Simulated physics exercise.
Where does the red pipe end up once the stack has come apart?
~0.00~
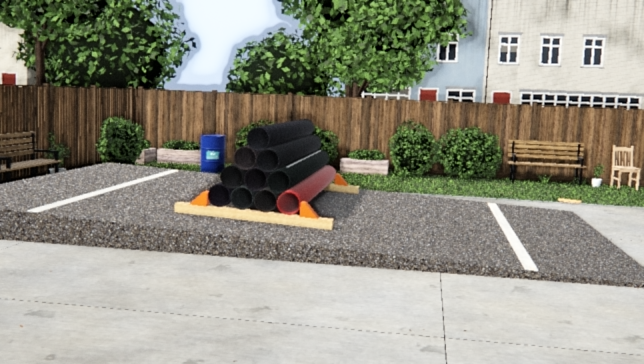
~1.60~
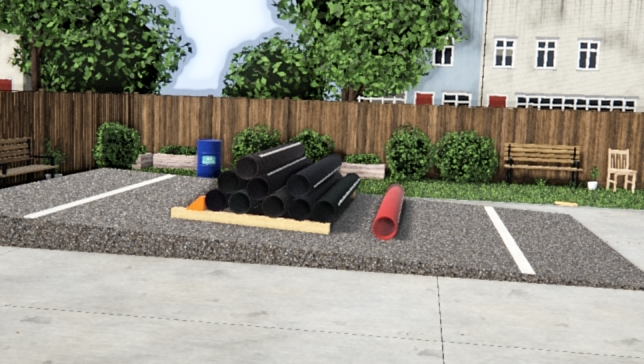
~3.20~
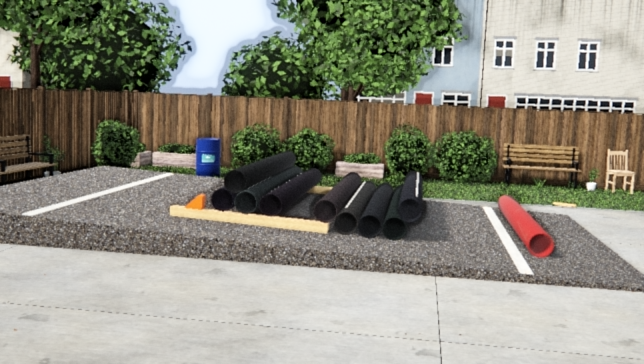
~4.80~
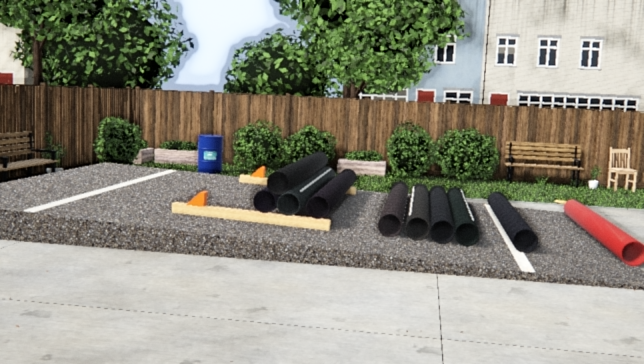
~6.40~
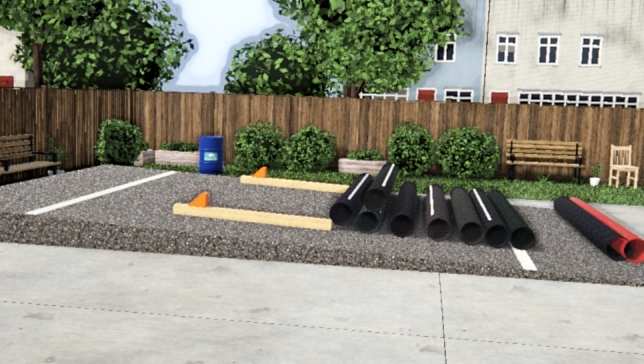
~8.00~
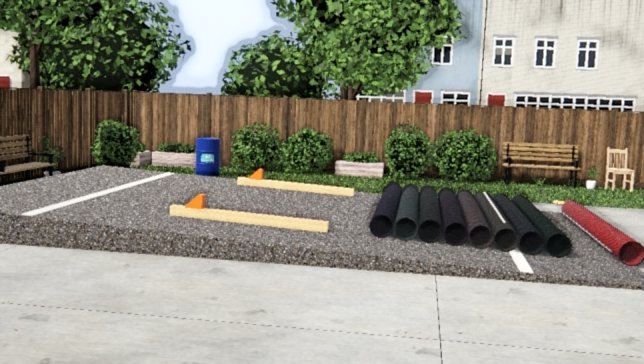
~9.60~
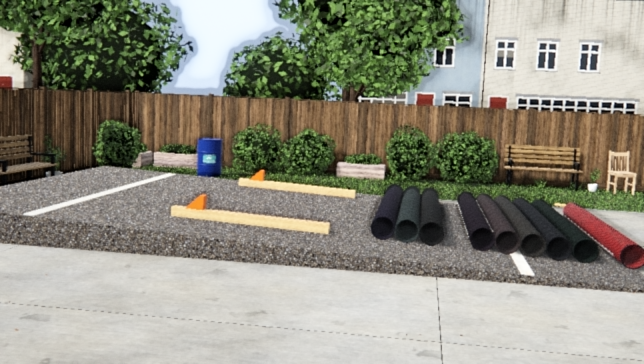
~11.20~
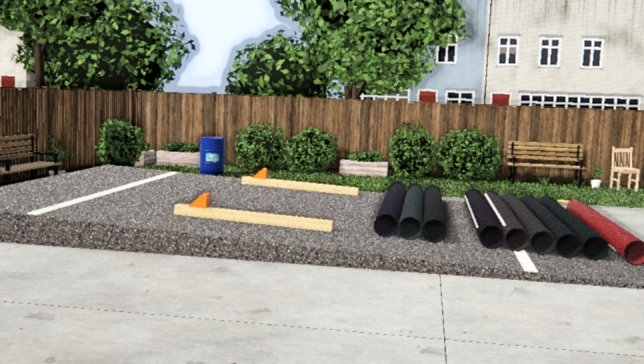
It ends up past the white line on the right, as the farthest right of all the pipes.
